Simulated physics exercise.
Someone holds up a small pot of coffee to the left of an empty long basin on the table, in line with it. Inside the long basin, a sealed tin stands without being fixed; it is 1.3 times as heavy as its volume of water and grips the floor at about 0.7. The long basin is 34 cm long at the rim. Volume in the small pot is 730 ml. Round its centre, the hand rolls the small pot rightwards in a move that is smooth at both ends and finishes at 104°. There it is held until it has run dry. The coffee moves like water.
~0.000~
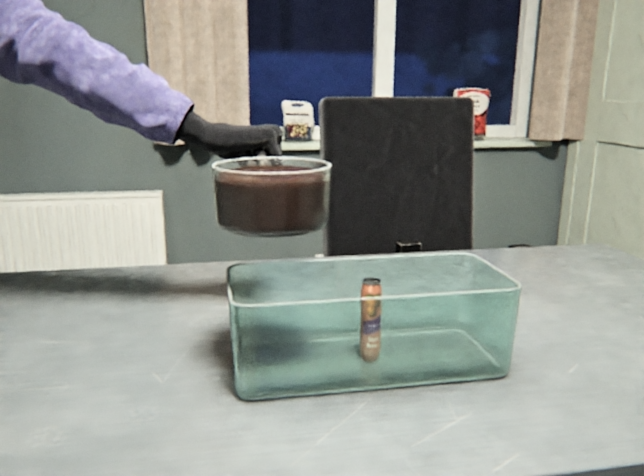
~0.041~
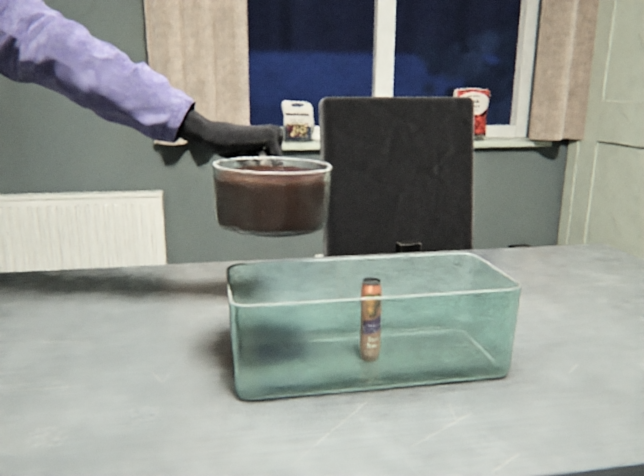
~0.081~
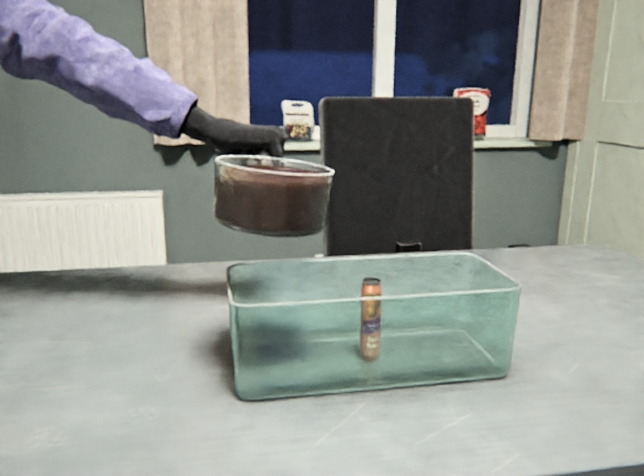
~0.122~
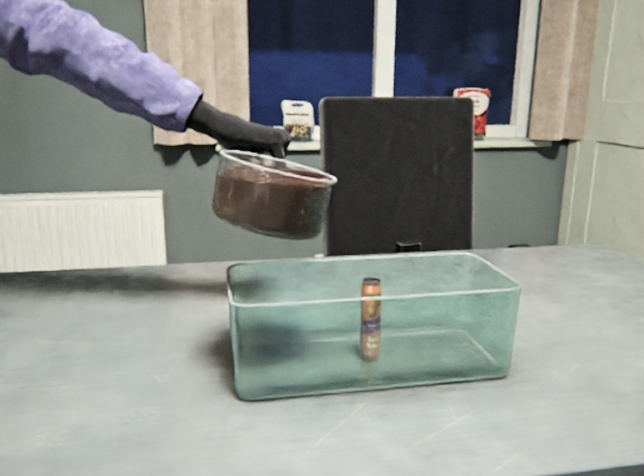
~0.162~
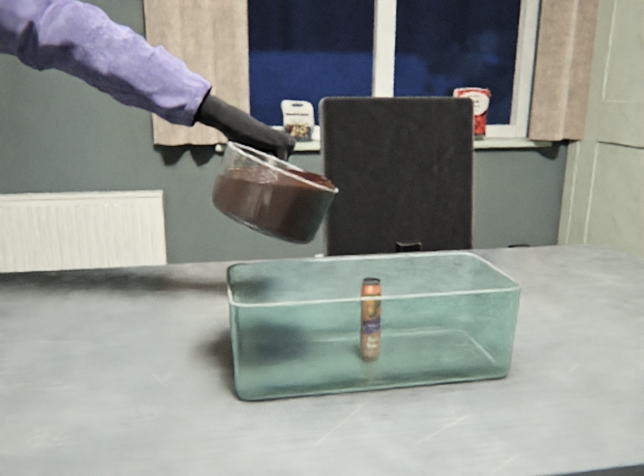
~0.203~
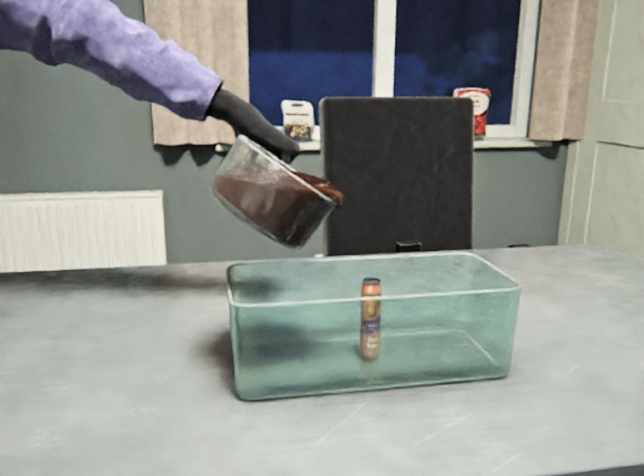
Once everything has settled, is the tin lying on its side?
Yes.
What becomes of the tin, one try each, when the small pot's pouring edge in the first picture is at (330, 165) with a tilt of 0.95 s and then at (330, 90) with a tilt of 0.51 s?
First it stays on its base; then it tips over.
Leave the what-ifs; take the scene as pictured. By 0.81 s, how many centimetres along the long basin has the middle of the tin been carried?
About 6 cm.
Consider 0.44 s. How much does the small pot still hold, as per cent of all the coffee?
About 22 per cent.
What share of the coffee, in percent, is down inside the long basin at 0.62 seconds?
Roughly 92 per cent.
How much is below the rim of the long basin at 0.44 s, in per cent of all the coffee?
I'd put it near 46 percent.
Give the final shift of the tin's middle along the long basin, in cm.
It finishes around 8.5 cm from where it began.
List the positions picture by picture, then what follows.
In the first frame, it leans 0°; its right rim is at (329, 165); the coffee meets the walls at (216, 175) and (326, 173); the long basin's rim runs from (229, 285) to (496, 270); the tin's top is at (372, 284).
In the second frame, it leans 2°; its right rim is at (330, 167); the coffee meets the walls at (216, 175) and (327, 174).
In the third frame, it leans 6°; its right rim is at (332, 172); the coffee meets the walls at (218, 173) and (328, 175).
In the fourth frame, it leans 14°; its right rim is at (334, 180); the coffee meets the walls at (219, 172) and (331, 177).
In the fifth frame, it leans 24°; its right rim is at (335, 190); the coffee meets the walls at (219, 174) and (334, 183); 1 per cent is over the edge.
In the sixth frame, it leans 36°; its right rim is at (334, 203); the coffee meets the walls at (216, 174) and (325, 188); 6 per cent is over the edge.
After 0.44 s the tilt is 100° and 23 per cent is still to pour; the tin stands where it began.
After 0.62 s the tilt is 104° and 5 per cent is still to pour; the tin leans 4°.
After 0.81 s the tilt is 104° and 0 per cent is still to pour; the tin leans 47°.
After 1.01 s the tilt is 104° and 0 per cent is still to pour; the tin lies on its side.
In the end the tin lies on its side.
